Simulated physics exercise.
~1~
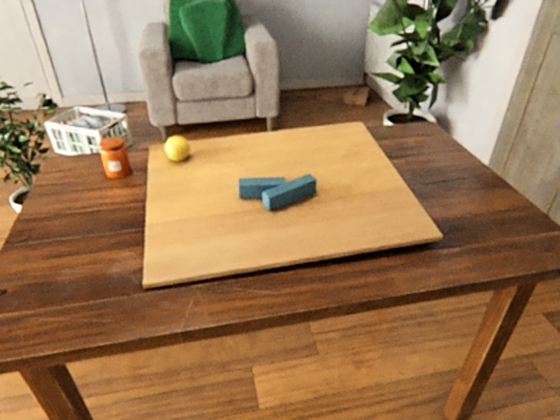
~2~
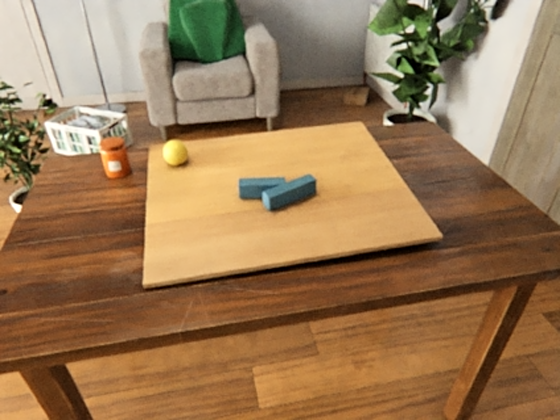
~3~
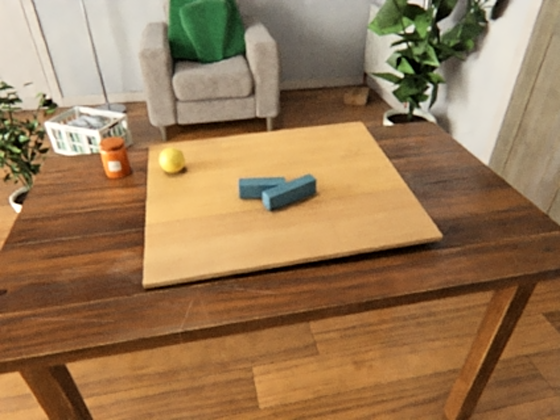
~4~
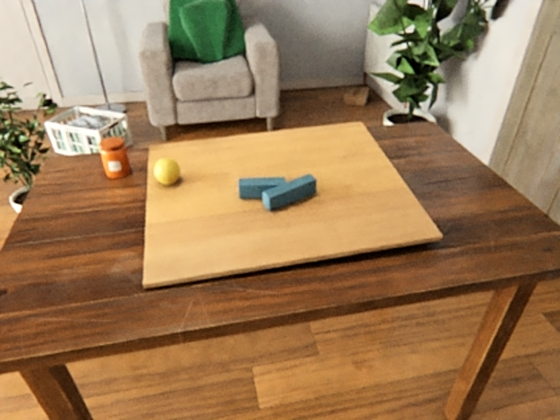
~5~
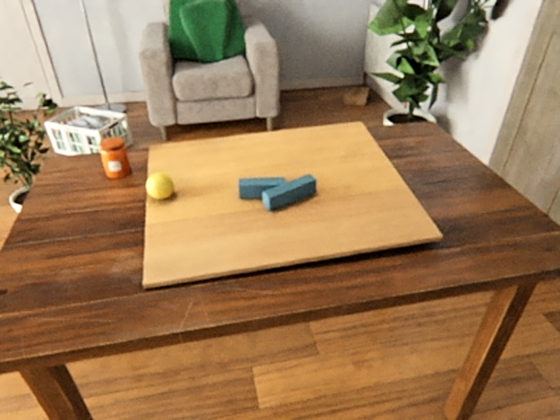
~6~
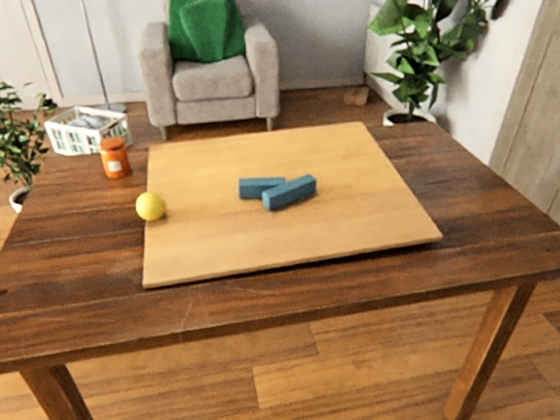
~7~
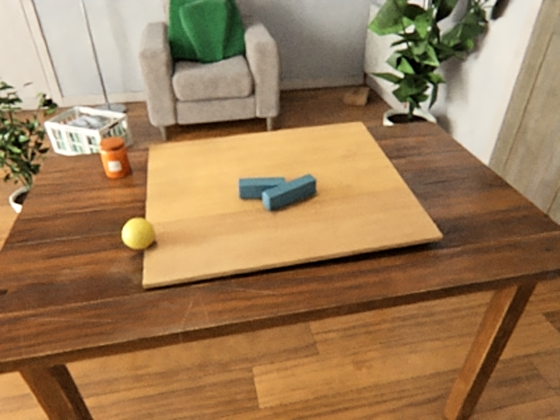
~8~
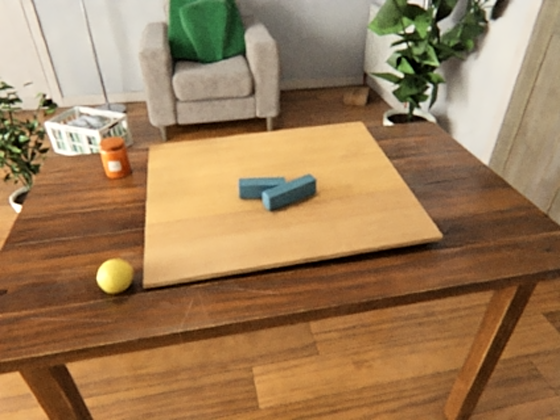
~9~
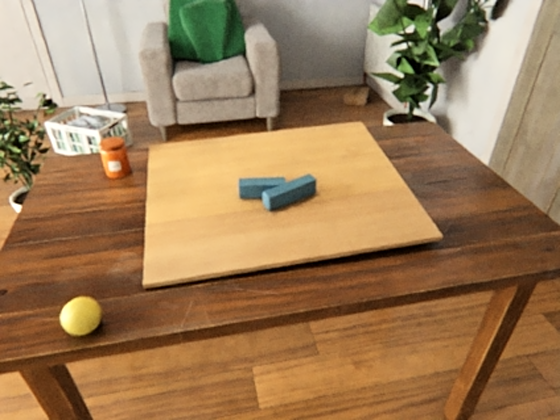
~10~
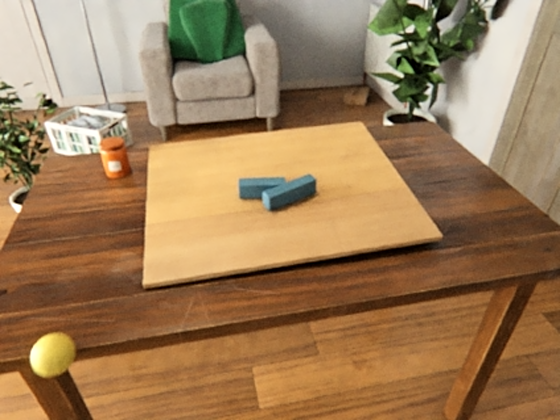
Tilted wooden board on a table with a yellow lemon rolling down, leaving over its left edge and reaching the table's near edge.
